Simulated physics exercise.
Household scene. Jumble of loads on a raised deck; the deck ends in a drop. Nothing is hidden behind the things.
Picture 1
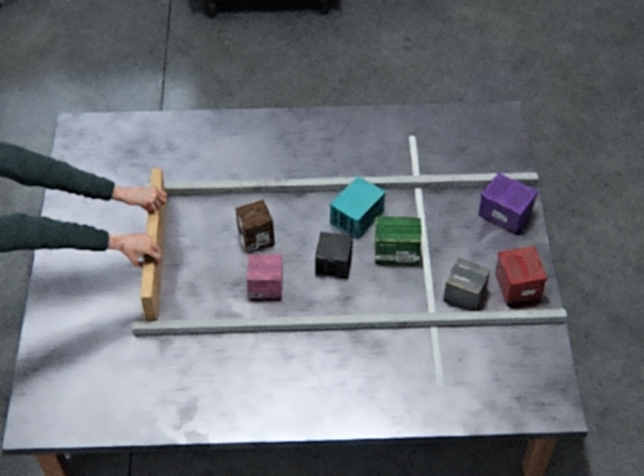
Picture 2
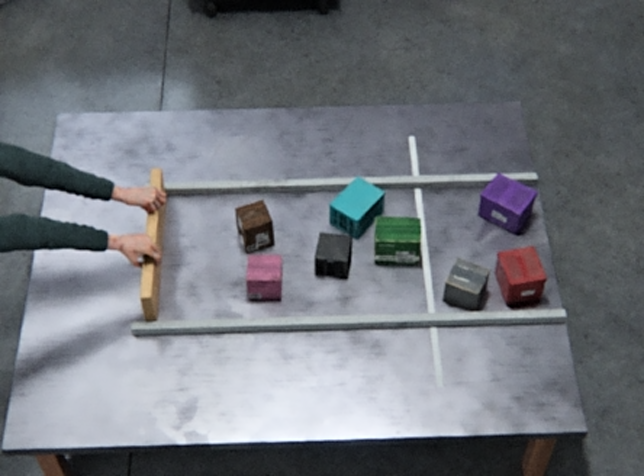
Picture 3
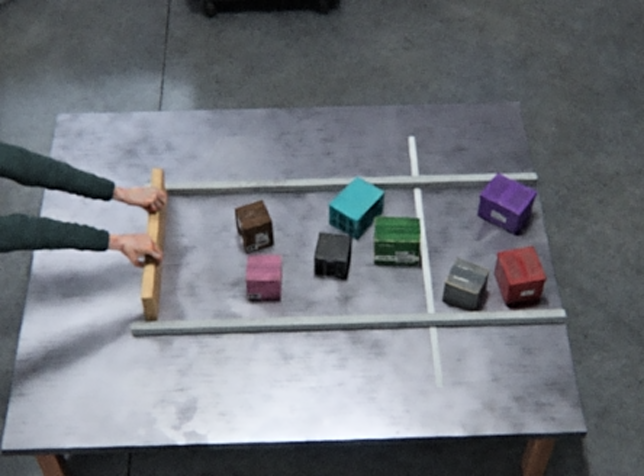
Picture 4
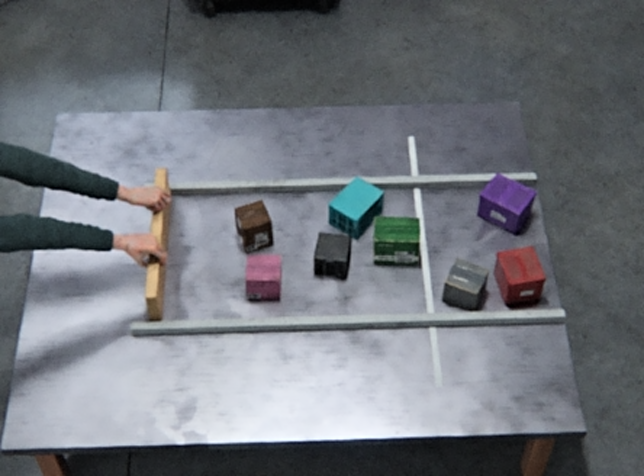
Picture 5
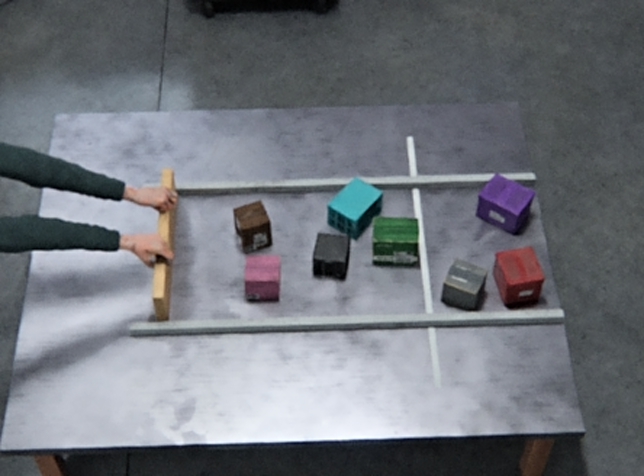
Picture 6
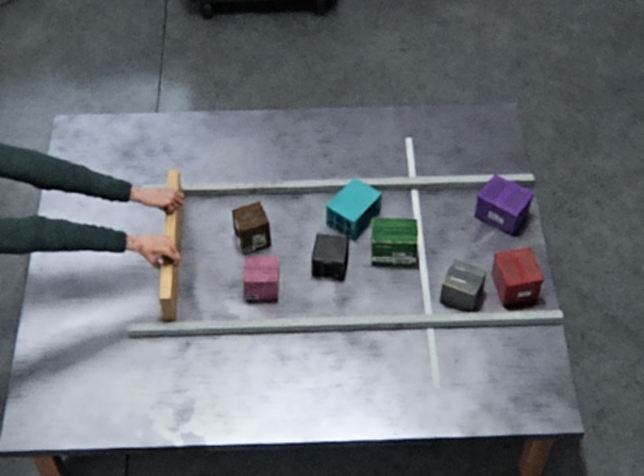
On a raised deck, two hands slide a wooden plank slightly right between pale rails, while the scattered coloured boxes stay still.
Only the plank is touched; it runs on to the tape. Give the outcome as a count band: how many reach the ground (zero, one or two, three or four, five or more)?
Zero reach the ground.
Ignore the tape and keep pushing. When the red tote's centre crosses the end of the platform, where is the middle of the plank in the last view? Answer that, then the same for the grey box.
Near (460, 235), then near (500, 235).
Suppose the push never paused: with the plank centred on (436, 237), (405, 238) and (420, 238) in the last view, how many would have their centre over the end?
Going through the three positions, you'd get 0, 0 and 0.
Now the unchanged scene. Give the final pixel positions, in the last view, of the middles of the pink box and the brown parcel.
The pink box at (442, 273), the brown parcel at (435, 227).
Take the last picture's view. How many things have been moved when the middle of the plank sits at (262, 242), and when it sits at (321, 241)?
I get 2 at the one place and 5 at the other.
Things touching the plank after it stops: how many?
3 are in contact with it.
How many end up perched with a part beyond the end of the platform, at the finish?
Count: 0.
A little later, none off yet; purple tote at rest near (504, 205); red tote at rest near (516, 277); grey box at rest near (463, 286).
When it is over, the number that fall off is zero.
